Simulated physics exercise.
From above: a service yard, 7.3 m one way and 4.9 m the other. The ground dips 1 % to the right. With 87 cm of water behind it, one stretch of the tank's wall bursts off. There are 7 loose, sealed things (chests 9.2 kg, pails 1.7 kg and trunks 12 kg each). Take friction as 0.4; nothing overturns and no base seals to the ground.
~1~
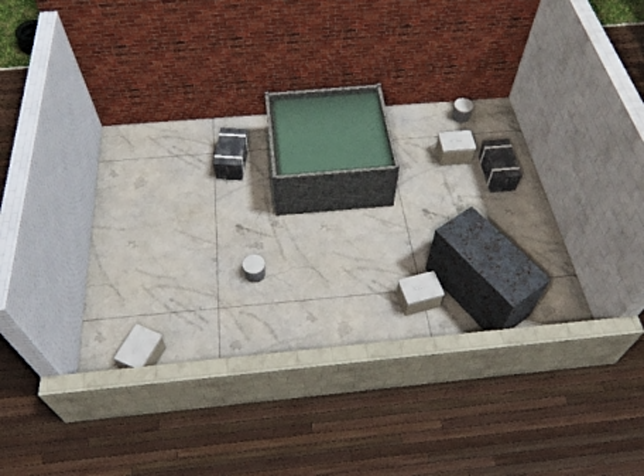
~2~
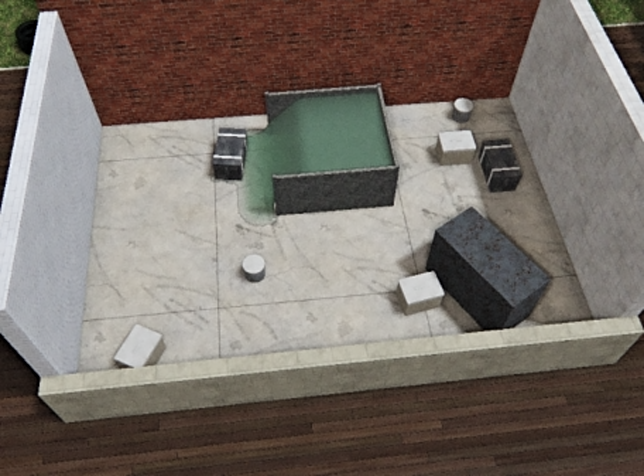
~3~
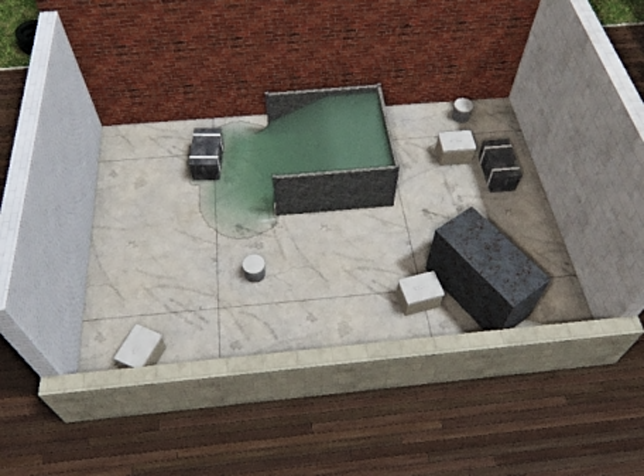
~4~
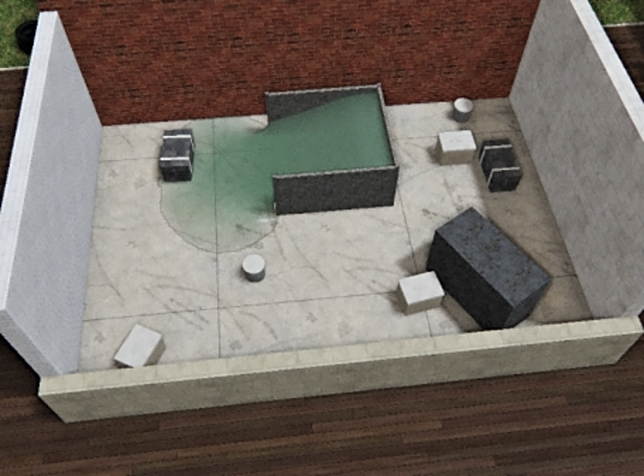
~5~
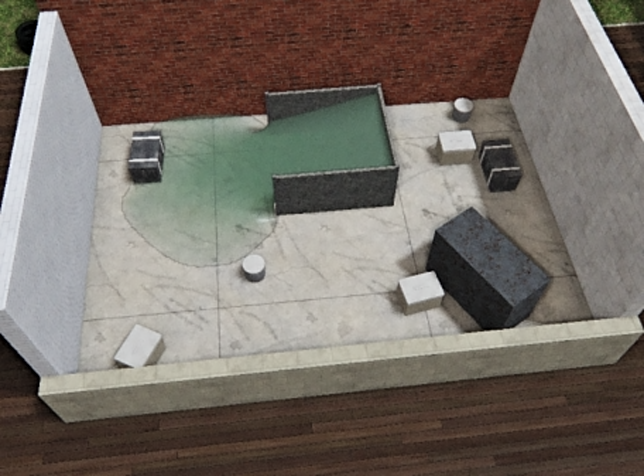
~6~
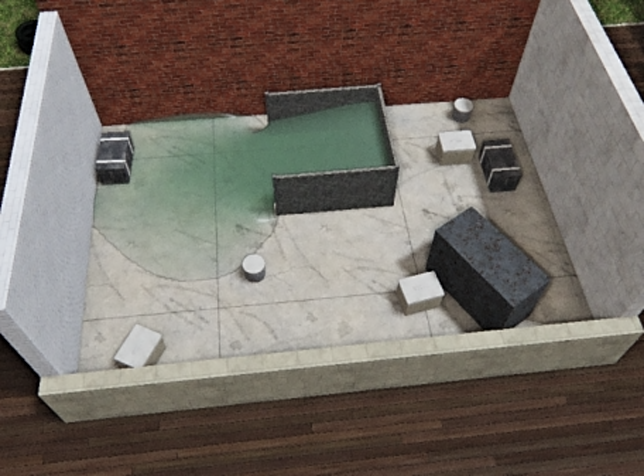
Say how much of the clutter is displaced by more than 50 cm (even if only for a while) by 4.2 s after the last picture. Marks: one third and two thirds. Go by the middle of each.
That comes to one to two thirds.
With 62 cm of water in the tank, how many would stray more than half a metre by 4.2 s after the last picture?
Then 3.
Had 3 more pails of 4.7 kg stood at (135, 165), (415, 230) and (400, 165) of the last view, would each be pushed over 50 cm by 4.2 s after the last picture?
In that order: Over, under, under.
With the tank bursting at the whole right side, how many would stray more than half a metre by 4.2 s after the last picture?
In that case 3 of them.
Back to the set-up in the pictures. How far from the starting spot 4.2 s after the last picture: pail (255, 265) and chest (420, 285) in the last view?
In turn: 150 cm, 30 cm.
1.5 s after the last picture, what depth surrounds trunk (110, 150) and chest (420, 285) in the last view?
Roughly 44 and 0 cm.
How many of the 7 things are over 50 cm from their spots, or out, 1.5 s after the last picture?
I count 1.
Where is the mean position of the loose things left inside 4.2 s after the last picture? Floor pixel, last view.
Around (406, 218).
Then, 0.4 s after the last picture 1 of 7 are over 50 cm from their spots; 1 afloat.
Then, 1.5 s after the last picture 1 of 7 are over 50 cm from their spots; 2 afloat.
Then, 2.8 s after the last picture 2 of 7 are over 50 cm from their spots; 1 afloat.
Then, 4.2 s after the last picture 4 of 7 are over 50 cm from their spots, and 4 have been at some point; 2 afloat.
